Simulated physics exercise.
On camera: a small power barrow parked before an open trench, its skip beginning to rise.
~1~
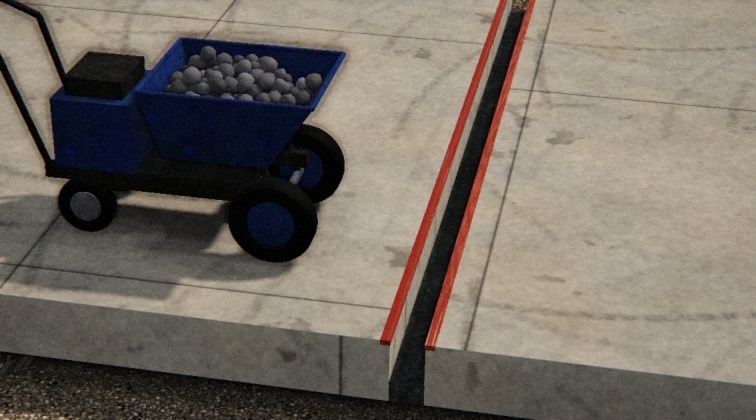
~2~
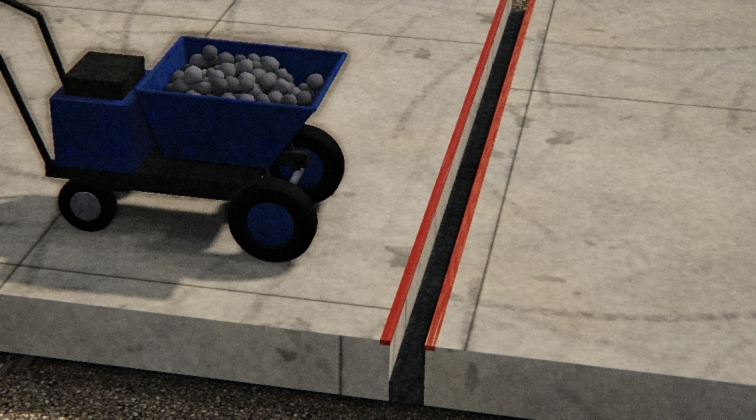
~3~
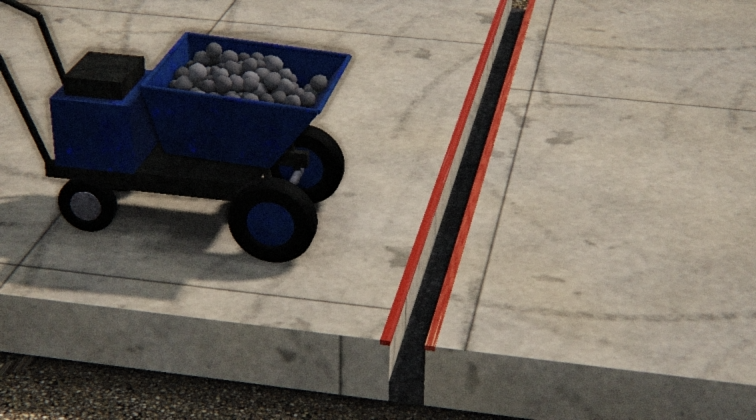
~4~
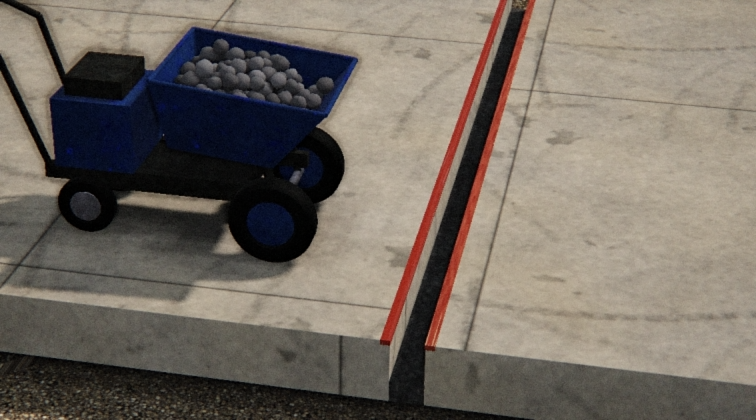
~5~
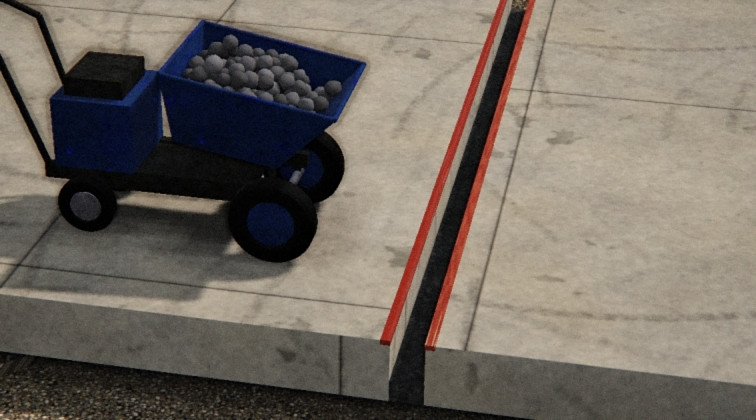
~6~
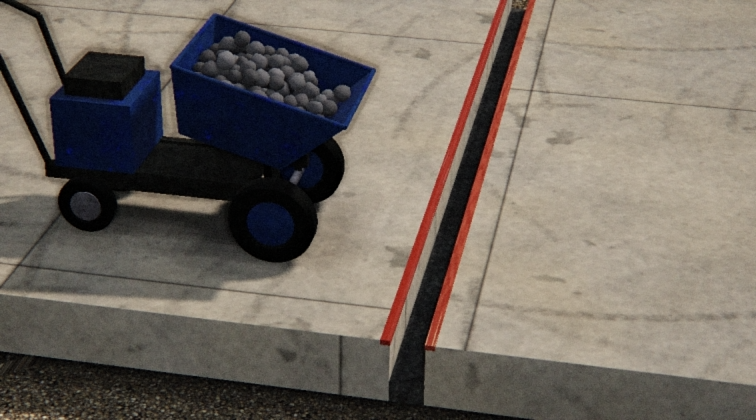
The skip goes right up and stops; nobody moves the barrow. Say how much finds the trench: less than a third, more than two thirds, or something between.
The trench ends with between a third and two thirds of it.
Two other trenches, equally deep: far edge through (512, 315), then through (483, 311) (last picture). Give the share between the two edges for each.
Near 100 % and 90 %.
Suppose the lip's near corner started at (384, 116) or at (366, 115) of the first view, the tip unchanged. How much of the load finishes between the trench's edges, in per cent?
First some 0, then 0 per cent.
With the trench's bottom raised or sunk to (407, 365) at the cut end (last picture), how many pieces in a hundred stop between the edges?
Near 40 %.
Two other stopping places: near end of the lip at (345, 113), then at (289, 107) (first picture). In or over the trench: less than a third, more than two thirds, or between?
One: Under a third. Two: One to two thirds.
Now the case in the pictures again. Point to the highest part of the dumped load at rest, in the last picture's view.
At about (443, 220).
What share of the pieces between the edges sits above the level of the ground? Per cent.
Some 35 per cent.
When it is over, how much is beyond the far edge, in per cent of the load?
It comes to 35 per cent or so.
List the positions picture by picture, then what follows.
The first frame shows lip of the skip near (312, 109), level; top of the load near (225, 72), round cobbles; first edge of the trench near (399, 301); far edge near (442, 306), the trench under half as wide as the skip, and about as deep as wide.
The second frame shows lip of the skip near (313, 110), level; top of the load near (227, 71).
The third frame shows lip of the skip near (318, 112), tipped barely; top of the load near (231, 70).
The fourth frame shows lip of the skip near (325, 116), tipped a little; top of the load near (222, 70).
The fifth frame shows lip of the skip near (334, 121), tipped a little; top of the load near (223, 69).
The sixth frame shows lip of the skip near (345, 127), tipped clearly; top of the load near (234, 65); first edge of the trench near (399, 301); far edge near (442, 306).
Shortly afterwards, skip tipped steeply; the whole lot in the skip.
Next, skip tipped steeply; the bulk in the skip; a little in or heaped over the trench; a little beyond it; only a few falling.
Some moments later, skip tipped right over; near a quarter in the skip; only a few short of the trench; near half in or heaped over the trench; near a third beyond it.
In the end, skip tipped right over; a little in the skip; a little short of the trench; near half in or heaped over the trench; near a third beyond it.
